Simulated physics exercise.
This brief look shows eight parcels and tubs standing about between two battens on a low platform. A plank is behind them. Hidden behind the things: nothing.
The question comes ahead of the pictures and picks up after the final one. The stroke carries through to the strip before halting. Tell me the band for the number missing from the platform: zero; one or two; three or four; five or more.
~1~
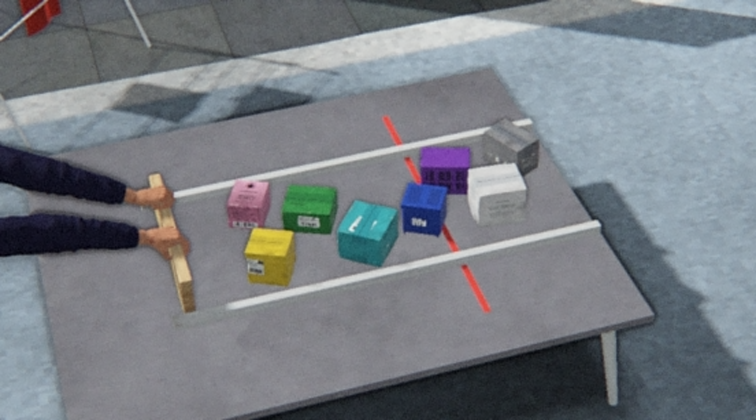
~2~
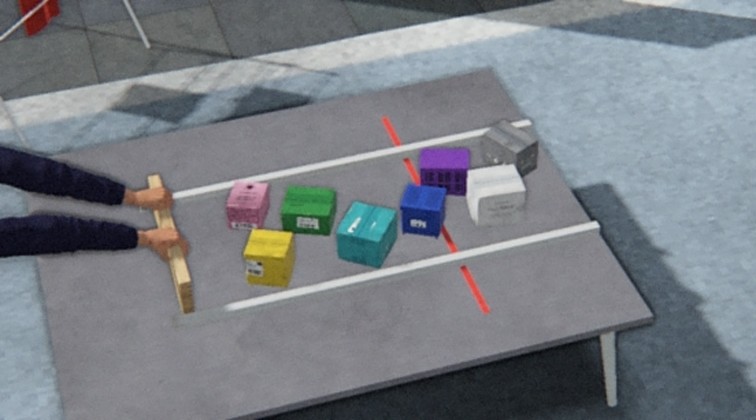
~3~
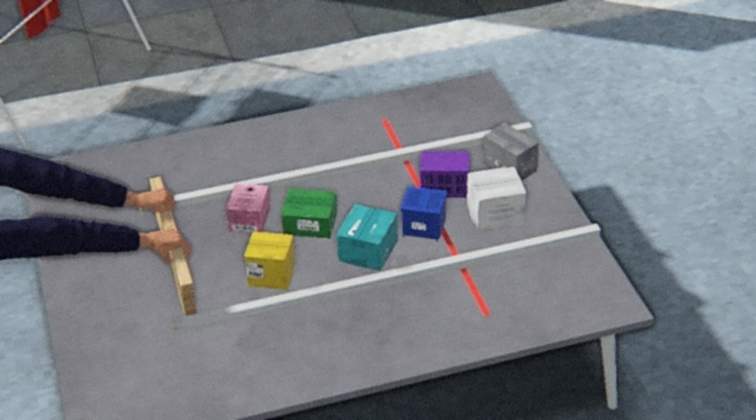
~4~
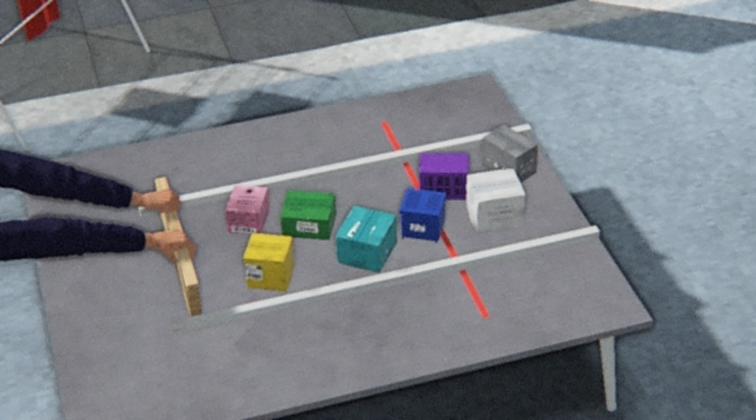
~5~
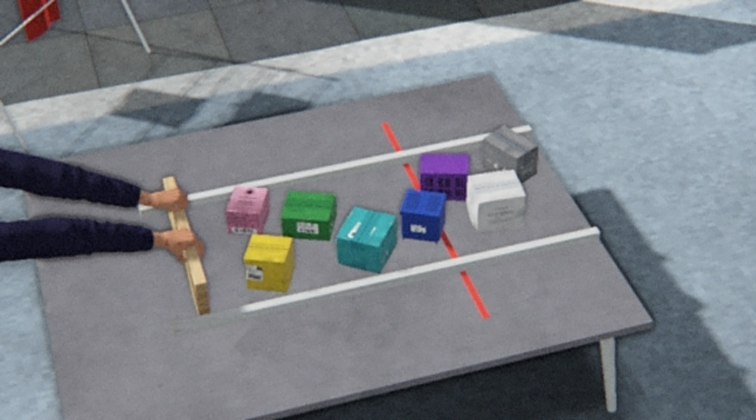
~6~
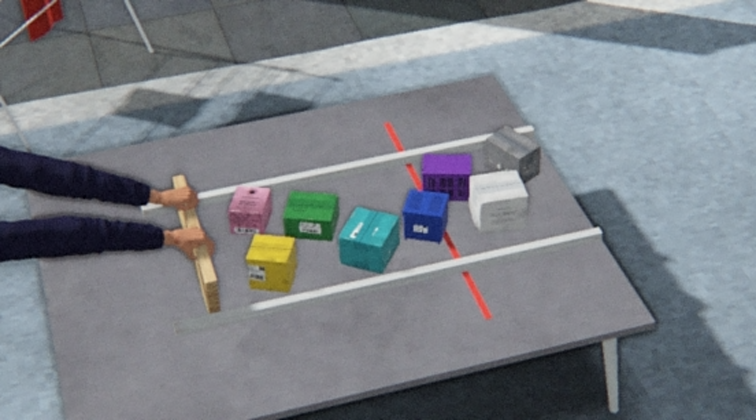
Fallen: None.
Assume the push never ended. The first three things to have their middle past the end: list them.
You'd see the white parcel first, then the grey parcel, then the blue tote.
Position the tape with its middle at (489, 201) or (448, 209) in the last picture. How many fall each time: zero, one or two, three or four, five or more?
Just one or two; zero.
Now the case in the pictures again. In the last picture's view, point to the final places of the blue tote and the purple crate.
You'll find the blue tote at roughly (503, 191) and the purple crate at roughly (477, 165).
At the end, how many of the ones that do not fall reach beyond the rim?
You'd get 0.
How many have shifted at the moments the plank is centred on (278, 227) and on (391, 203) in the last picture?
The first number is 3, the next one 7.
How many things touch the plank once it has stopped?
3 are in contact with it.
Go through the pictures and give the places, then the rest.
Grey parcel (511, 149); white parcel (497, 195); purple crate (445, 171); plank (172, 244); tape (432, 206), in the first picture.
White parcel (496, 197); yellow parcel (270, 259), in the second picture.
Purple crate (445, 175); pink box (249, 208), in the third picture.
Grey parcel (510, 155); plank (178, 247), in the fourth picture.
White parcel (496, 202); green parcel (309, 216), in the fifth picture.
Grey parcel (513, 156); white parcel (498, 202); purple crate (447, 178); plank (196, 245); tape (434, 213), in the sixth picture.
Early on, none off yet; grey parcel at rest near (513, 156); white parcel at rest near (498, 202); purple crate at rest near (447, 178).
Finally, the number that fall off is zero.
